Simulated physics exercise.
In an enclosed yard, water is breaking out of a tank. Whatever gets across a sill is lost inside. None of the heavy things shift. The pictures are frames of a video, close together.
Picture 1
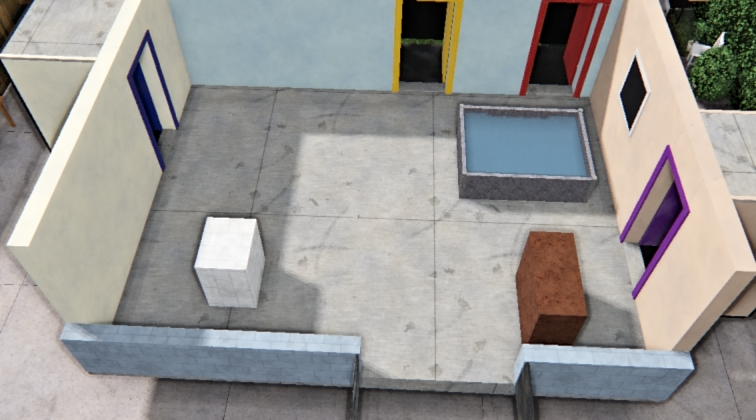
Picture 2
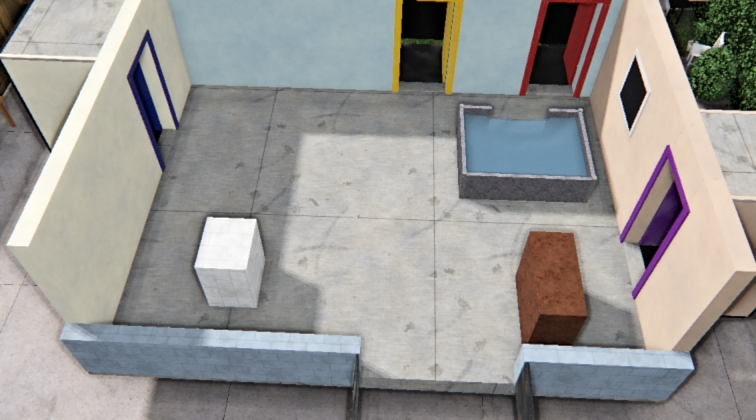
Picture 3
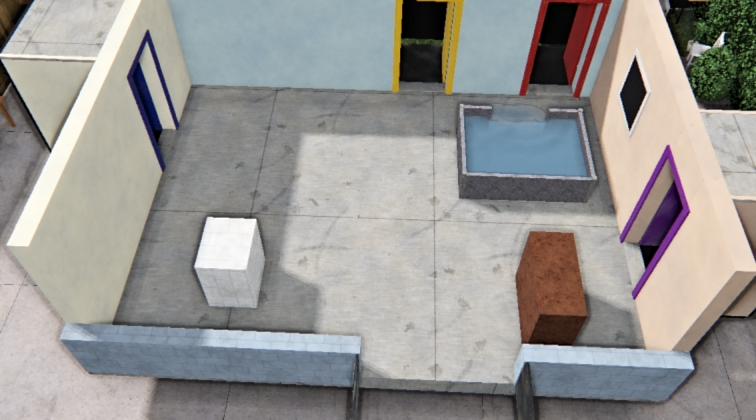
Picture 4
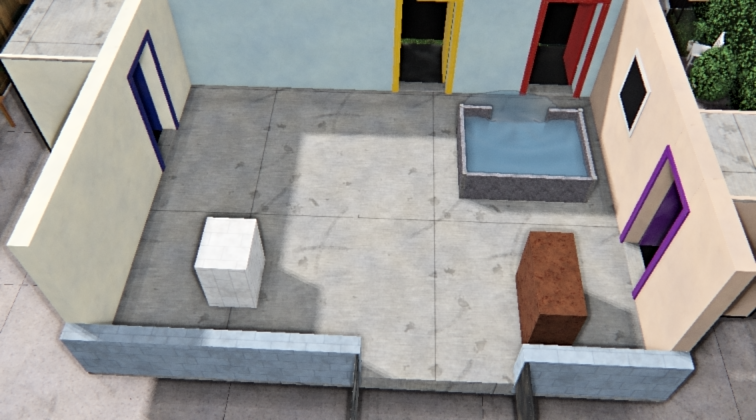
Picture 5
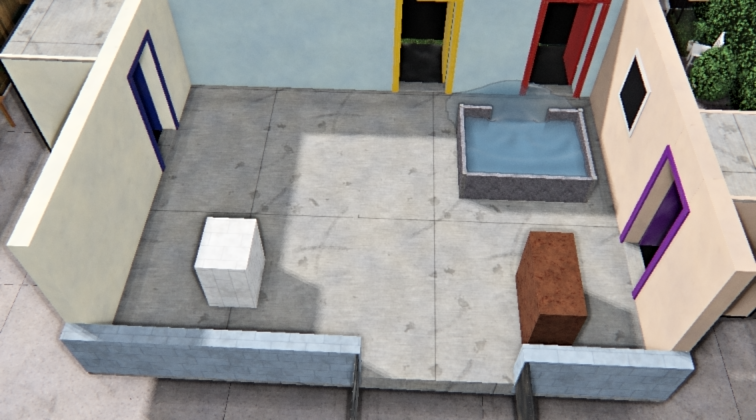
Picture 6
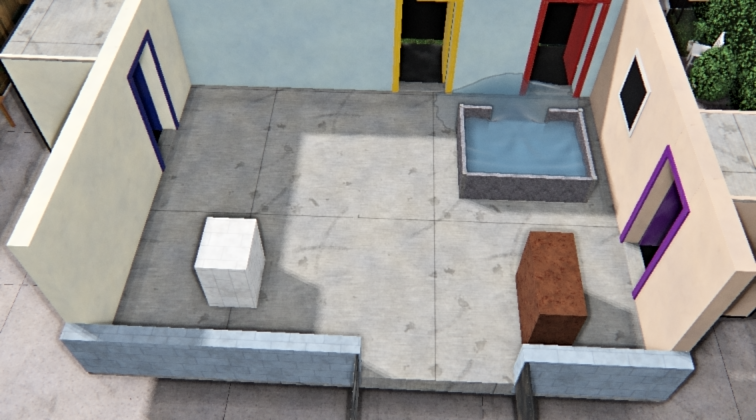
To begin with, a stone tank of still water stands whole in a walled yard, near a red doorway, with a white block and a brown block nearby. A gap then opens in its far side, and water pours out through it, spreading behind the tank to the back wall.
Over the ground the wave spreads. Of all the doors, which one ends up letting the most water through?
That would be the red door.
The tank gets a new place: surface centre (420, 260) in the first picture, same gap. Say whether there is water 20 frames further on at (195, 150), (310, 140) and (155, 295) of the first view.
Result, in order: Unaffected; affected; unaffected.
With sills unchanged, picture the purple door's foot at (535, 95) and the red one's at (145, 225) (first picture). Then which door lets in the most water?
The purple one.
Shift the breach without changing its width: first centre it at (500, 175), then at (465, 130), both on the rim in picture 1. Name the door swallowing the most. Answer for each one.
Try one: The purple one; try two: The blue one.
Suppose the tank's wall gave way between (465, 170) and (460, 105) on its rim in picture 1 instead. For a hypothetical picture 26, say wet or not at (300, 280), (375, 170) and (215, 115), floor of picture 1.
In sequence the three spots come out wetted, then wetted, then wetted.
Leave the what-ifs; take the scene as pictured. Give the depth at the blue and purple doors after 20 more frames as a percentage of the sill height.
I'd put it at close to 110 and 90 per cent.
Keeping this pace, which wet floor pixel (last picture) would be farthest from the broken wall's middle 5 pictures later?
By then the tip should be at about (369, 90).
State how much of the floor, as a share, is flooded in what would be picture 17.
Roughly 20 per cent.
A moment on, water covers 10 % of the floor; purple door not reached, red door some in, blue door not reached, yellow door wet at the sill, nothing in.
Next, water covers 20 % of the floor; purple door not reached, red door a lot in, blue door not reached, yellow door a trickle in.
Then, water covers 40 % of the floor; purple door wet at the sill, nothing in, red door a lot in, blue door wet at the sill, nothing in, yellow door some in.
Later, water covers 55 % of the floor; purple door wet at the sill, nothing in, red door a lot in, blue door some in, yellow door some in.
In the end, water covers 60 % of the floor; purple door wet at the sill, nothing in, red door a lot in, blue door some in, yellow door some in; the red door has let in the most.
